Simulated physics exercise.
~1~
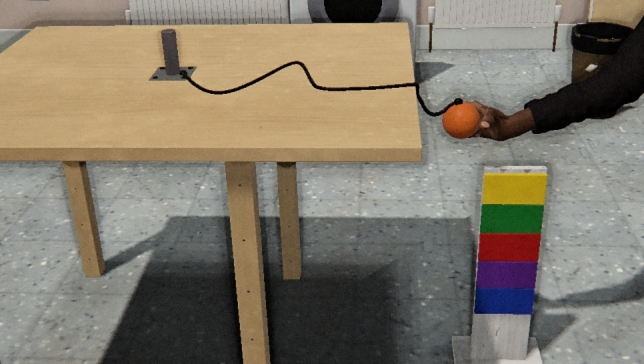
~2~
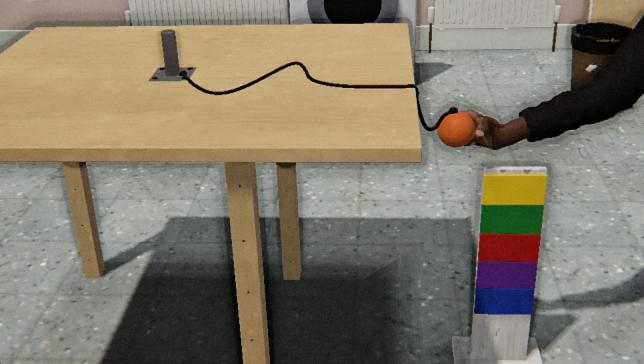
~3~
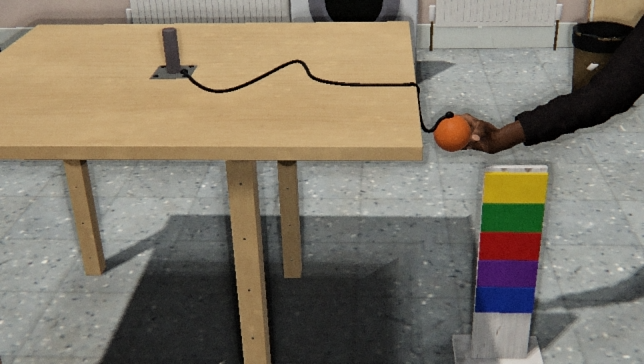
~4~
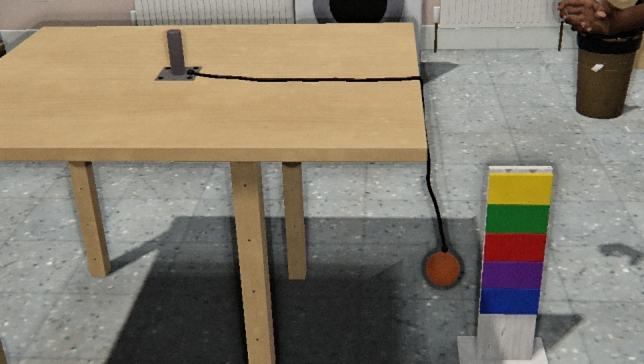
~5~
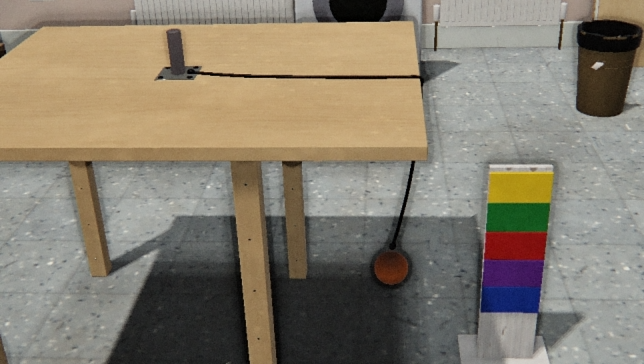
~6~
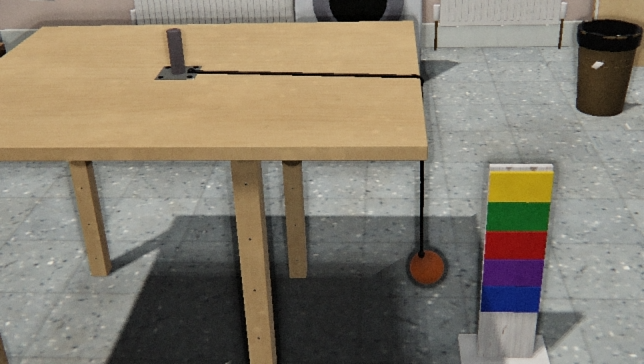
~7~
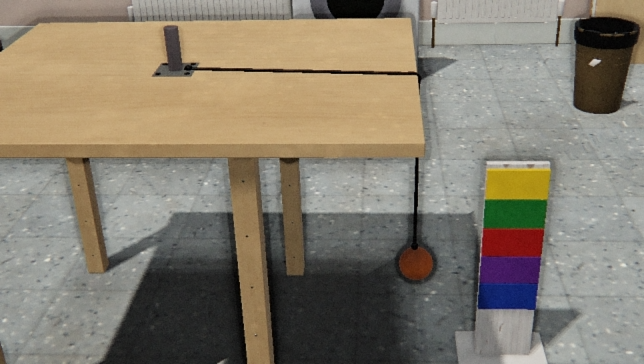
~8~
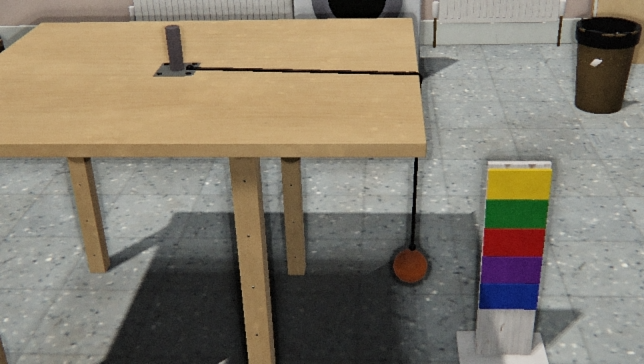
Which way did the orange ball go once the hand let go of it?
It went down, dropping below the tabletop until the cord pulled tight.
